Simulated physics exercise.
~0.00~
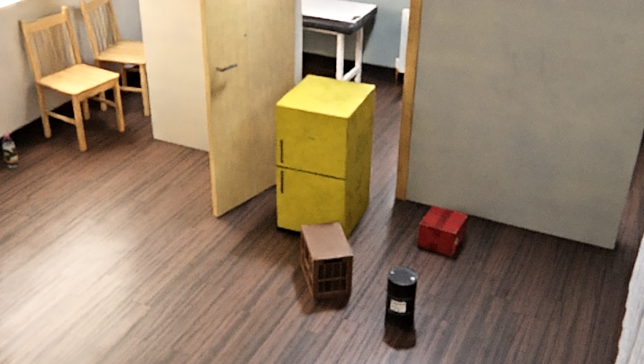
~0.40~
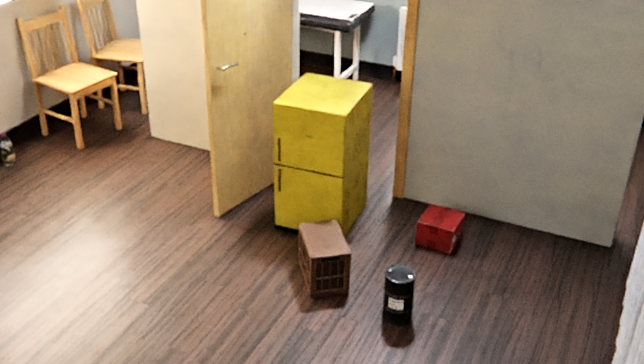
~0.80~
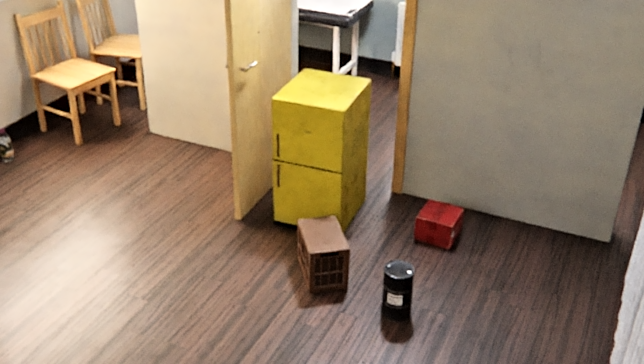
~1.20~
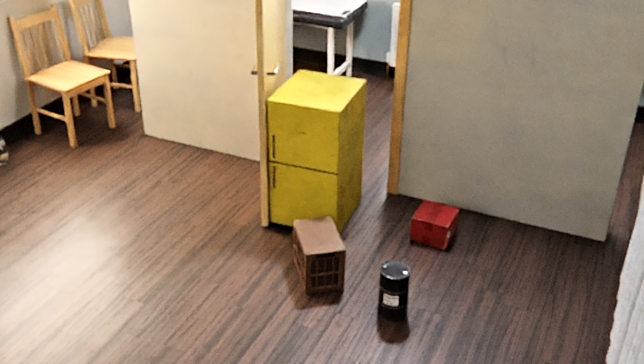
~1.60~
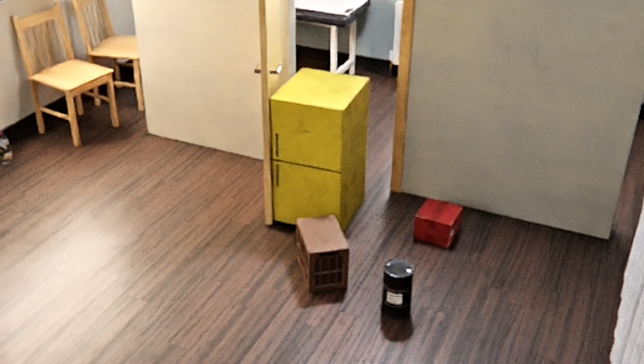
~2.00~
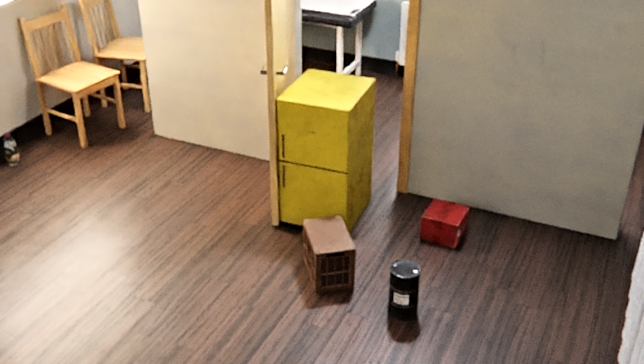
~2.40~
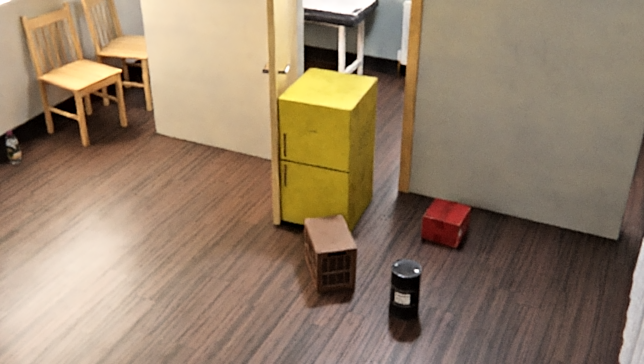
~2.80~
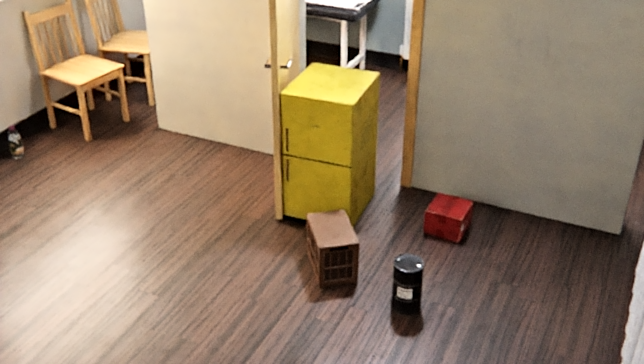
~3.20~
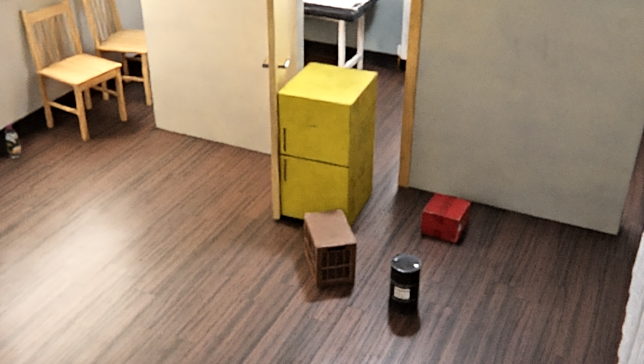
In the video, a wooden door swings partway toward a yellow refrigerator standing in the doorway, with a brown crate, a red box and a black canister on the floor nearby. The door stops against the refrigerator and stays open, and the objects remain in place.
